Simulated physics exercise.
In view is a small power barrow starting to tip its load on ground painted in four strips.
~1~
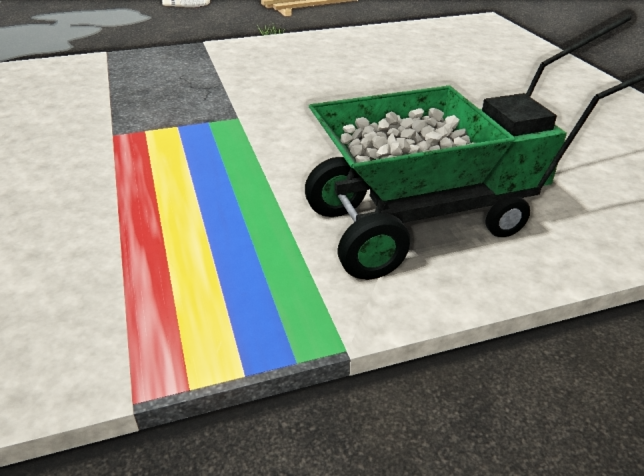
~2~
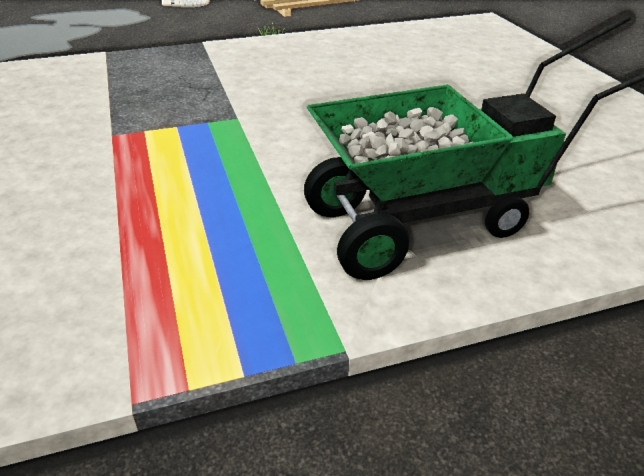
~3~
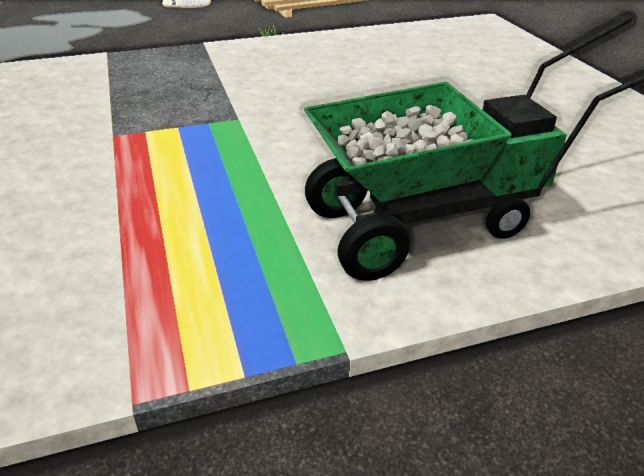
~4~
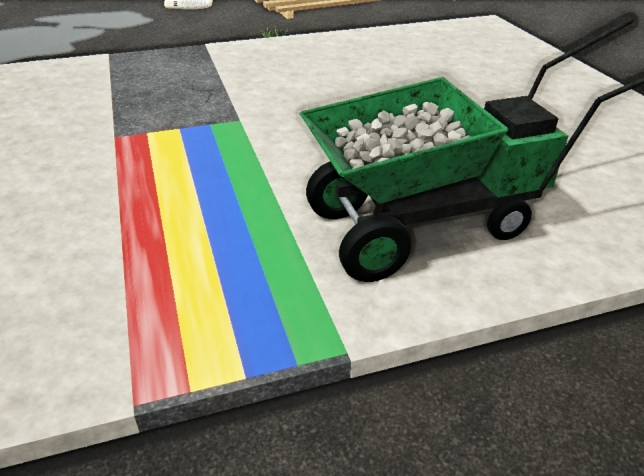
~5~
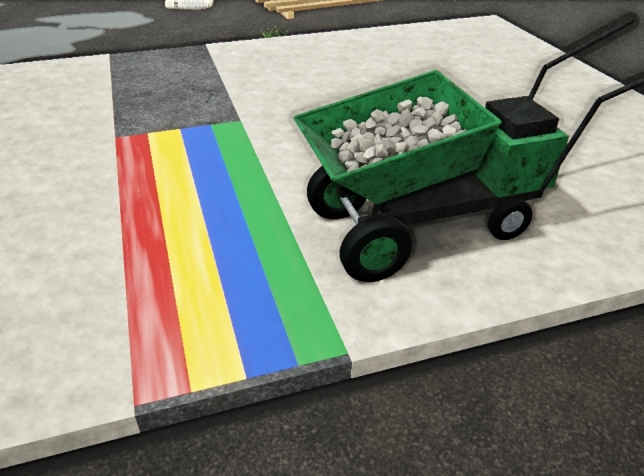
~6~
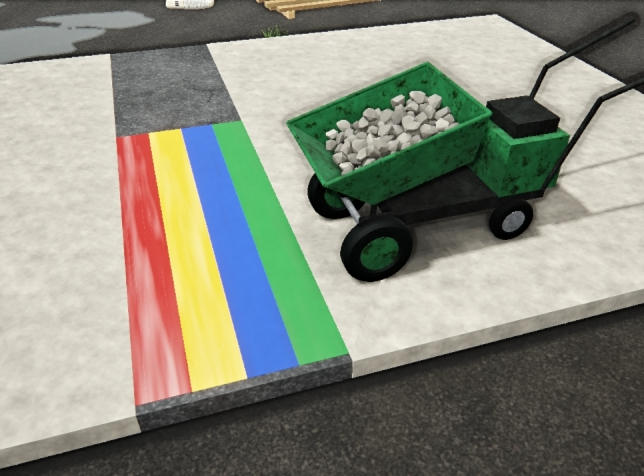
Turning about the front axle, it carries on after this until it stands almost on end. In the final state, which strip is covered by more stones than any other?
The blue strip is.
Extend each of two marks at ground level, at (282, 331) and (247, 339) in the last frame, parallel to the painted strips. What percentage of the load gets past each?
I'd say some 90 in a hundred, and after that 50 in a hundred.
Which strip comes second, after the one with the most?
Second: Yellow.
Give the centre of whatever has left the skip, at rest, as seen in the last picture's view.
Somewhere around (224, 266) in the last picture.
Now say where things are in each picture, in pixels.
In the first picture, lip of the skip at (353, 166), level; top of the load at (415, 138), broken stones; green strip at (306, 318); blue strip at (258, 329); yellow strip at (208, 341); red strip at (156, 353).
In the second picture, lip of the skip at (351, 167), level; top of the load at (414, 138).
In the third picture, lip of the skip at (347, 170), tipped barely; top of the load at (412, 137).
In the fourth picture, lip of the skip at (342, 174), tipped a little; top of the load at (423, 130).
In the fifth picture, lip of the skip at (334, 179), tipped a little; top of the load at (425, 127).
In the sixth picture, lip of the skip at (325, 185), tipped clearly; top of the load at (418, 122); green strip at (309, 320); blue strip at (261, 331); yellow strip at (211, 343); red strip at (159, 355).
Soon after the last picture, skip tipped steeply; all in the skip.
A little later, skip tipped steeply; nearly all in the skip; a small part over the blue strip; a stray few over the yellow strip; a stray few falling.
Later still, skip tipped right over; about a quarter in the skip; a stray few over the green strip; about a third over the blue strip; about a quarter over the yellow strip; a small part over the red strip; a stray few off the paint.
By the end, skip tipped right over; a stray few in the skip; a small part over the green strip; about half over the blue strip; about a quarter over the yellow strip; a small part over the red strip; a small part off the paint.
